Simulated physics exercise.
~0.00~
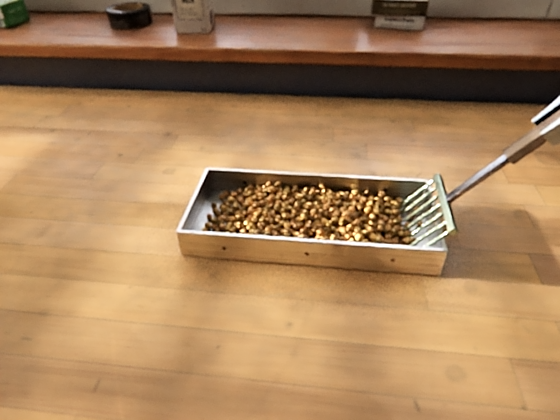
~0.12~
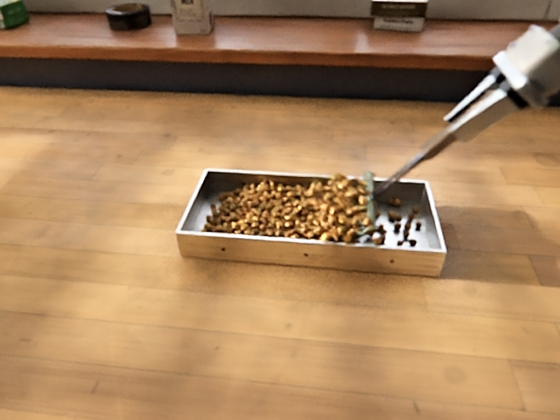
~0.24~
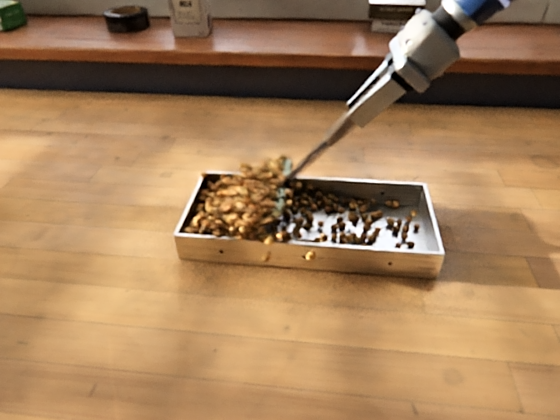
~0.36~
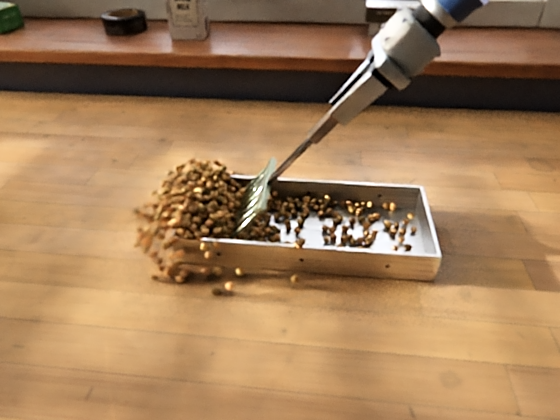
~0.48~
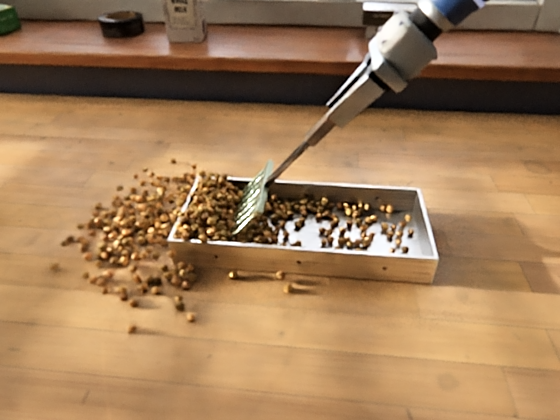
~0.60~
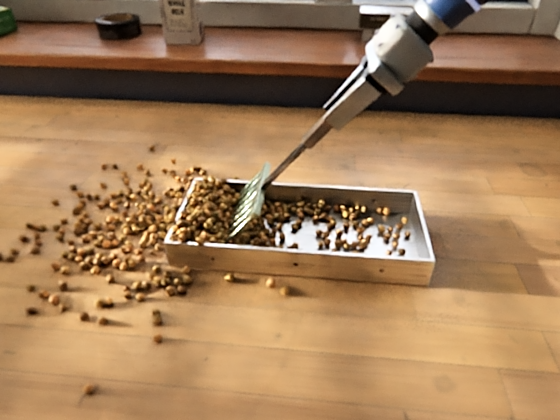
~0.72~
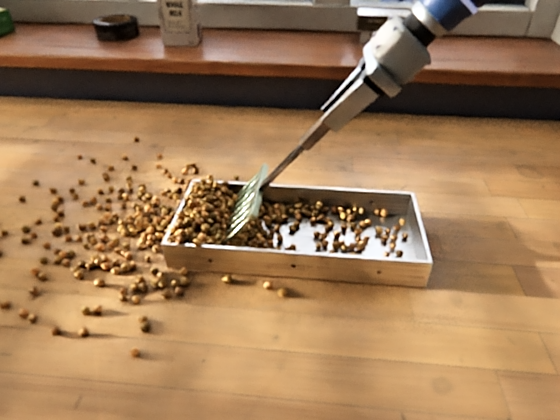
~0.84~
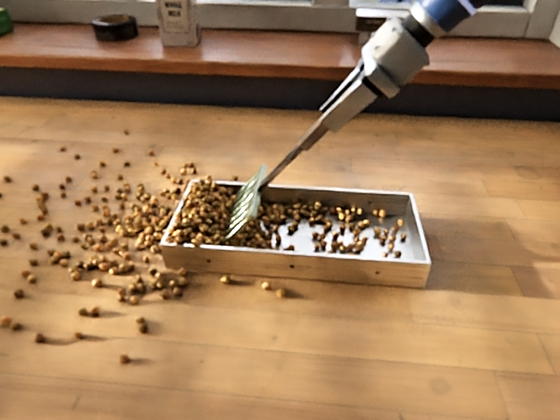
On a sunlit wooden table, seen from slightly above with a reddish-brown ledge behind it, sits a long, shallow silver tin of golden-brown dried chickpeas. A robot arm holding a pale, many-pronged fork starts at the right end of the tin and sweeps left, bunching the chickpeas into a mound. The pile surges over the left end, and a large spray spills out and scatters across the table. The fork stops toward the left of the tin. At the end, it rests beside a remaining heap, with chickpeas strewn widely to the left and a few in front.
